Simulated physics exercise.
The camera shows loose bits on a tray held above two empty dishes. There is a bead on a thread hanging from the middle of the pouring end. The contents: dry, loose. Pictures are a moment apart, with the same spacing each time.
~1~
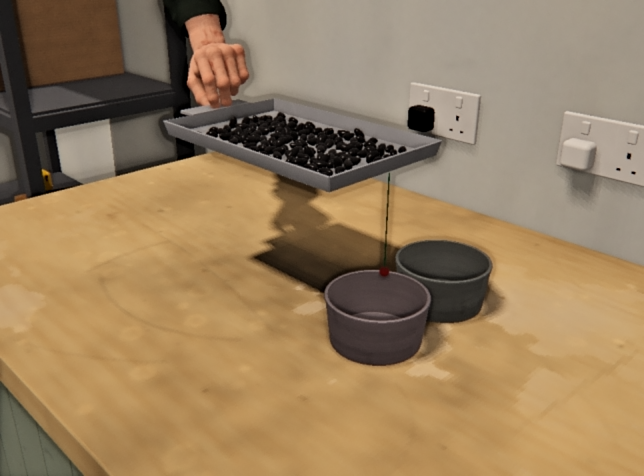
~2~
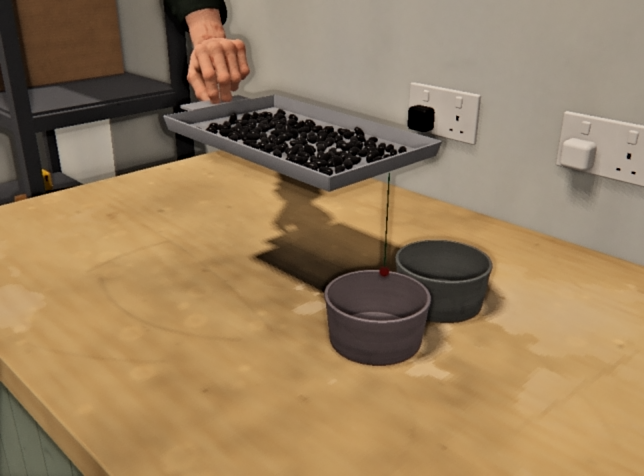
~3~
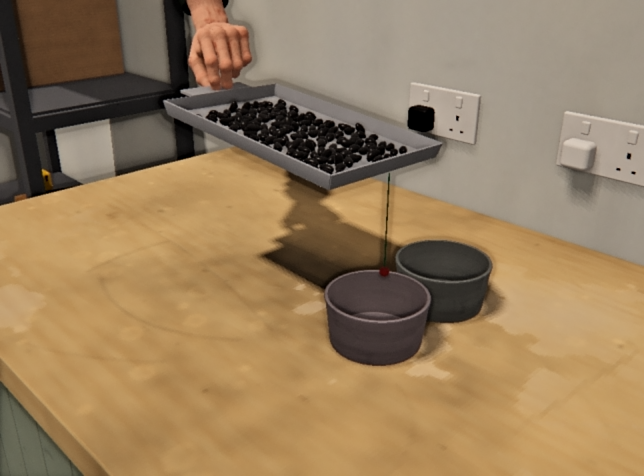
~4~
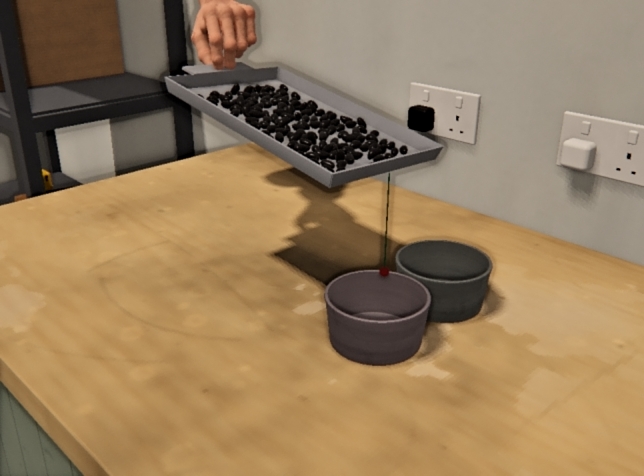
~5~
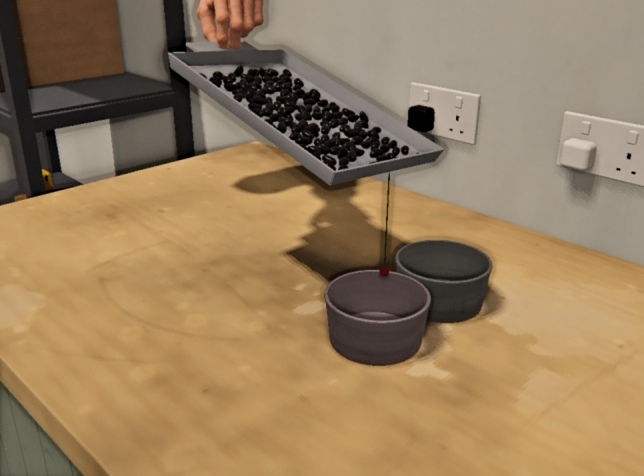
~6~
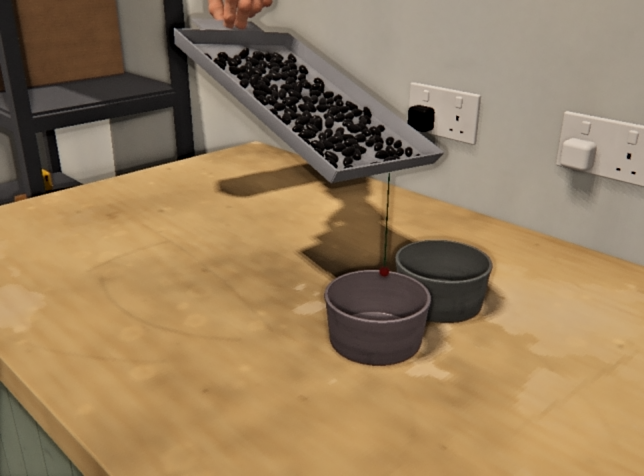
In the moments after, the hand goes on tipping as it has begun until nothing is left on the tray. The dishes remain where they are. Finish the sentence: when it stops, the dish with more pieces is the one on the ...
Right.
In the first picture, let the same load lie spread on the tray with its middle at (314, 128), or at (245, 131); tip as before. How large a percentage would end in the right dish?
First case: Around 50 %; second case: Around 30 %.
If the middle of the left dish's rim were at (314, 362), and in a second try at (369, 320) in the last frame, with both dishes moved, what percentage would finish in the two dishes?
First 20 %, then 70 %.
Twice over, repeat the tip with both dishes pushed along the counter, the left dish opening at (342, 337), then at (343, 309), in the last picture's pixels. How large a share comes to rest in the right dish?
The first try gives 40 per cent, the second 50 per cent.
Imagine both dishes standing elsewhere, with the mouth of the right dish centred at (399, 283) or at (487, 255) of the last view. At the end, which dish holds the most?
Try 1: The right-side dish; try 2: The left-side dish.
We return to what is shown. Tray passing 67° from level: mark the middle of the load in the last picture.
I'd put the middle close to (389, 105).
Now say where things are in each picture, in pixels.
Corners of the pouring end at (329, 175) and (437, 140), level; middle of the load at (300, 143), black beans; left dish at (416, 332); right dish at (481, 293); bead on its thread at (384, 272), in the first frame.
Corners of the pouring end at (330, 175) and (437, 141), level; middle of the load at (301, 141), in the second frame.
Corners of the pouring end at (331, 173) and (438, 143), tipped barely, lowest at the right corner; middle of the load at (301, 135), in the third frame.
Corners of the pouring end at (333, 171) and (439, 145), tipped a little, lowest at the right corner; middle of the load at (303, 125), in the fourth frame.
Corners of the pouring end at (335, 169) and (439, 148), tipped clearly, lowest at the right corner; middle of the load at (305, 115), in the fifth frame.
Corners of the pouring end at (337, 168) and (440, 151), tipped clearly, lowest at the right corner; middle of the load at (310, 107), a small part on the move; left dish at (416, 332); right dish at (481, 293), in the sixth frame.
Soon, tray tipped steeply; nearly all on the tray; a stray few in the air.
A while on, tray tipped past a quarter turn; about a third on the tray; about a quarter in the right dish; a stray few outside both; about half in the air.
Towards the end, tray tipped past a quarter turn; a small part in the left dish; about half in the right dish; about a third outside both.
Finally, tray tipped past a quarter turn; a small part in the left dish; about half in the right dish; about a third outside both.
